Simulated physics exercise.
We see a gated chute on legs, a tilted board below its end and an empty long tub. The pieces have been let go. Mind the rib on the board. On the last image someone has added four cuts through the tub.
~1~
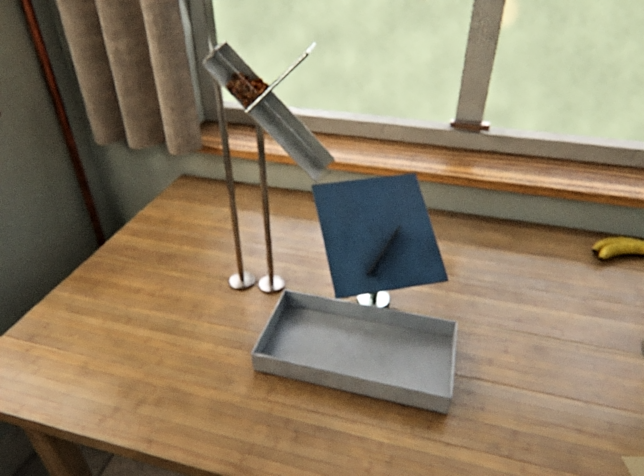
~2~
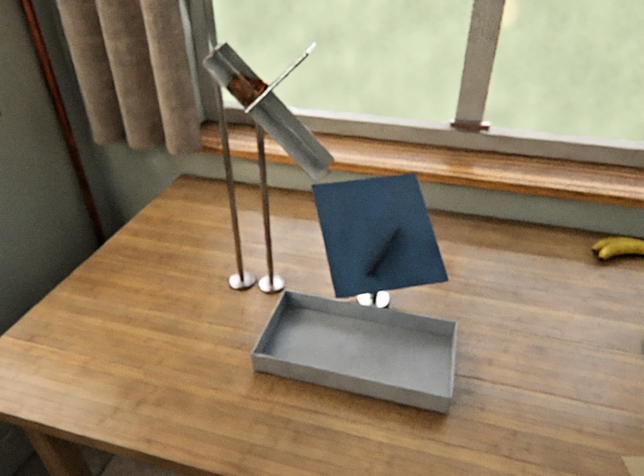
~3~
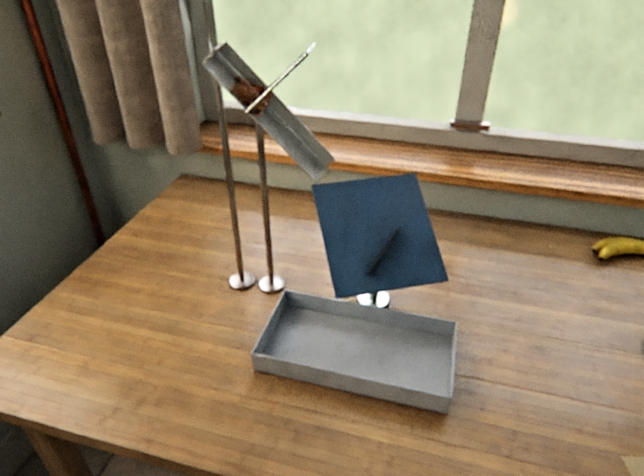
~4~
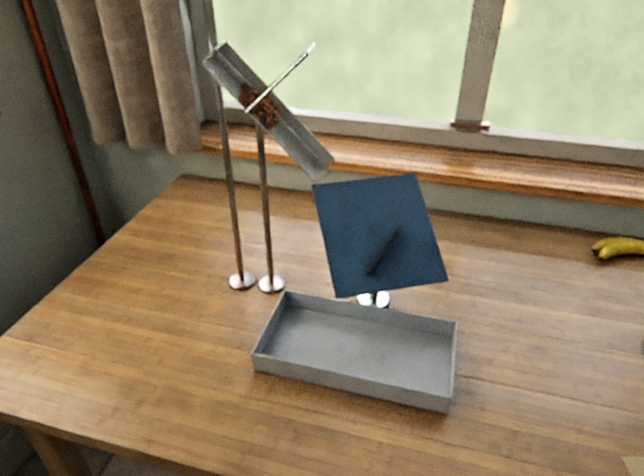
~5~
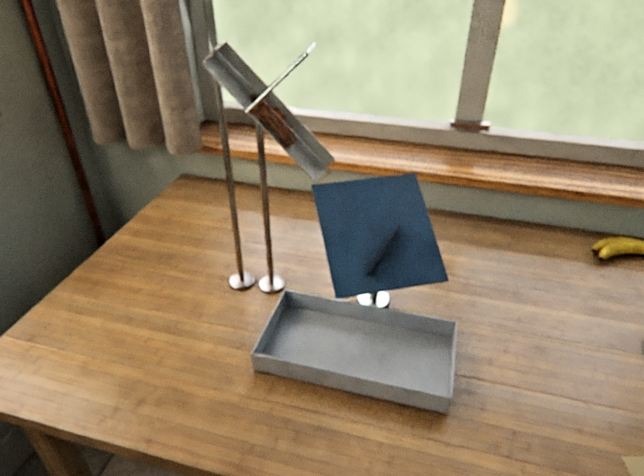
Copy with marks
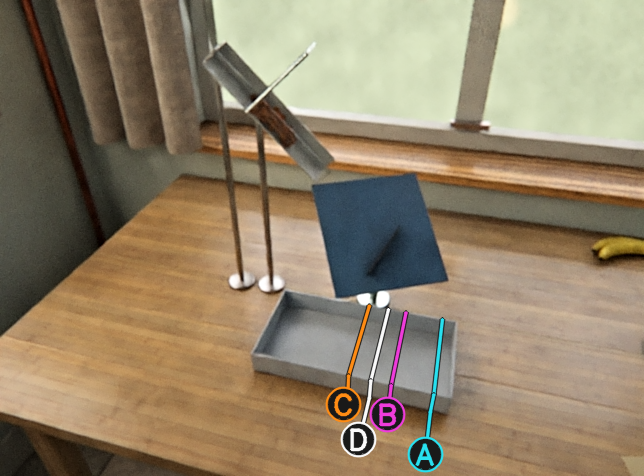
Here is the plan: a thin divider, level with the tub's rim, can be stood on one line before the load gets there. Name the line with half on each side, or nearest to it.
Take C.
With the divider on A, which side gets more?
More lands on the left.
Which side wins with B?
More lands on the left.
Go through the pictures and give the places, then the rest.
The first frame shows load behind the gate near (248, 89), bits of cat kibble; lip of the chute near (319, 176), sloping fairly steeply.
The second frame shows middle of the board near (379, 231), tilted fairly steeply; middle of its low edge near (394, 289); of its high edge near (365, 179).
The third frame shows front corners of the tub near (252, 353) and (451, 397), empty; front of the load near (258, 115).
The fourth frame shows middle of the load near (262, 105); its front near (277, 121), close to a quarter of the way to the lip; rib from (400, 226) to (370, 271).
The fifth frame shows middle of the load near (274, 118); its front near (295, 140), close to half of the way to the lip.
On the marked copy, line A crosses the front rim at (434, 393); line B crosses the front rim at (391, 384); line C crosses the front rim at (348, 374); line D crosses the front rim at (371, 379).
Choosing A, of what is caught, all but a few on the left of the divider, only a few on the right.
Choosing B, of what is caught, all but a few on the left of the divider, a small share on the right.
Choosing C, of what is caught, close to a third on the left of the divider, close to two thirds on the right.
Choosing D, of what is caught, the bulk on the left of the divider, a small share on the right.
